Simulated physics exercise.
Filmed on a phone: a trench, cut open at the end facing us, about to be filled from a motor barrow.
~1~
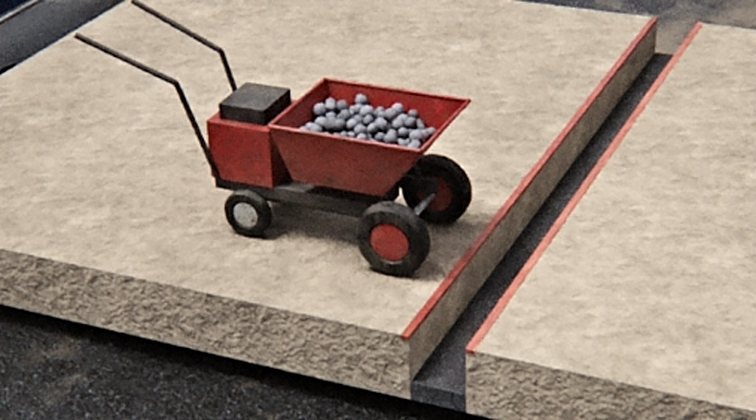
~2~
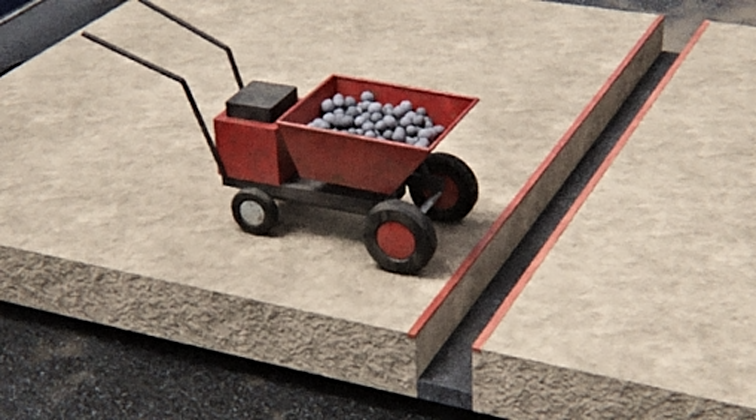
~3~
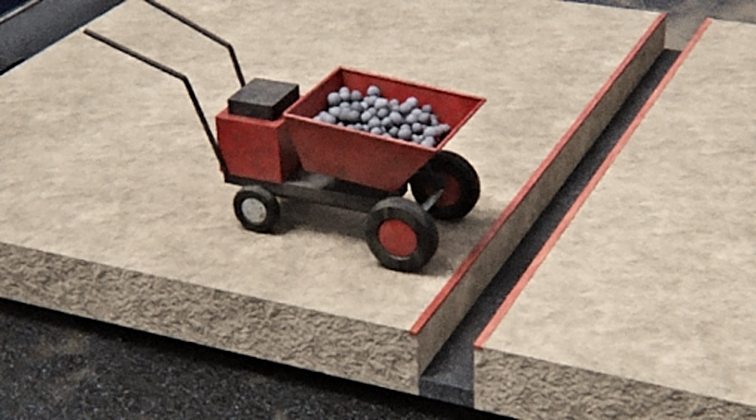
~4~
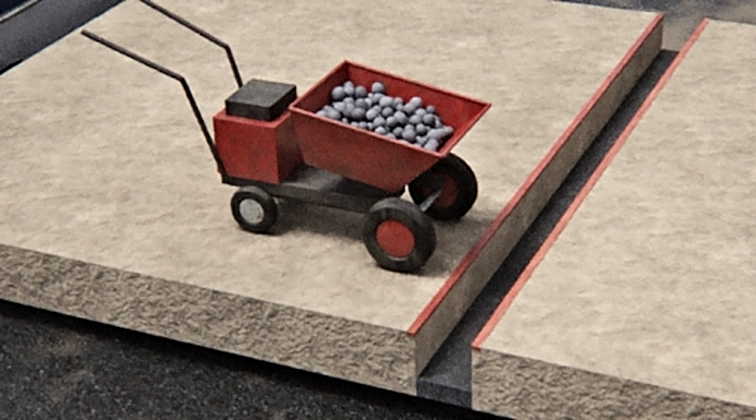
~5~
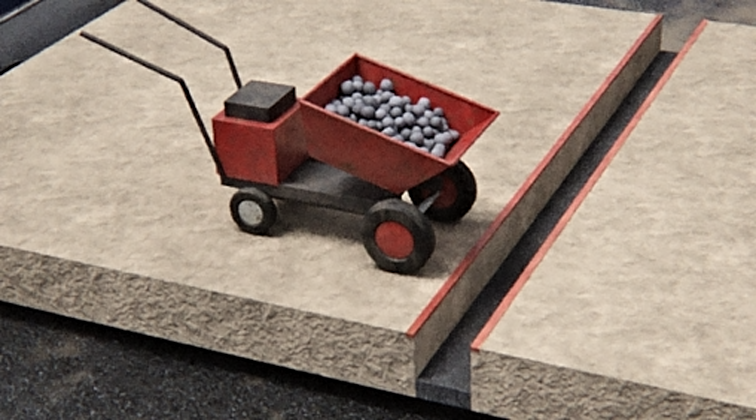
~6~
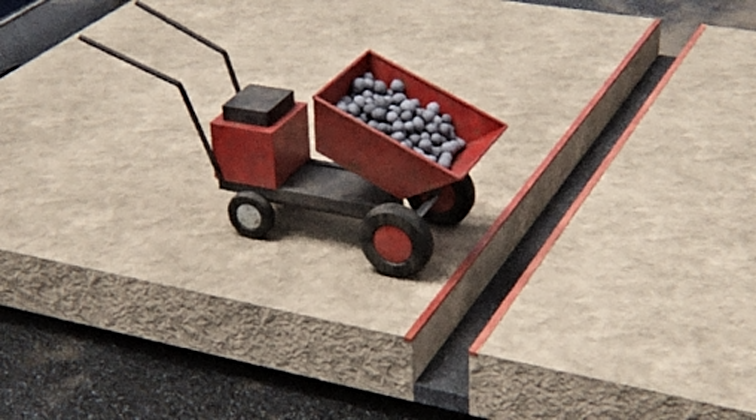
At the start, a red motor barrow loaded with round grey cobbles stands on a pale slab beside a narrow, red-edged trench, its skip level. The skip then begins to tilt toward the trench, slowly at first, and by the end its rear is clearly raised, with the cobbles still inside.
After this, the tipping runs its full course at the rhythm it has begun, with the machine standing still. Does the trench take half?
The trench takes under half.
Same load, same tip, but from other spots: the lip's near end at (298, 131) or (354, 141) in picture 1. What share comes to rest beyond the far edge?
In turn 0 and 0 in a hundred.
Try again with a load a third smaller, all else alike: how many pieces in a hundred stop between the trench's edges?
About 20 per cent.
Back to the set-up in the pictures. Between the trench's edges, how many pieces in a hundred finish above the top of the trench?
About 5 per cent.
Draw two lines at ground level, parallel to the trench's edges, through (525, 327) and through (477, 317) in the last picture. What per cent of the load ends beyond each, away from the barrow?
About 60 and 80 per cent.
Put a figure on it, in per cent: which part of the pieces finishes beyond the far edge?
Some 80 per cent.
Shortly afterwards, skip tipped steeply; the whole lot in the skip.
Next, skip tipped right over; near two thirds in the skip; only a few in or heaped over the trench; near a quarter beyond it; only a few falling.
Some moments later, skip tipped right over; near a quarter in the skip; a little in or heaped over the trench; the bulk beyond it.
In the end, skip tipped right over; a little in the skip; a little in or heaped over the trench; the bulk beyond it.
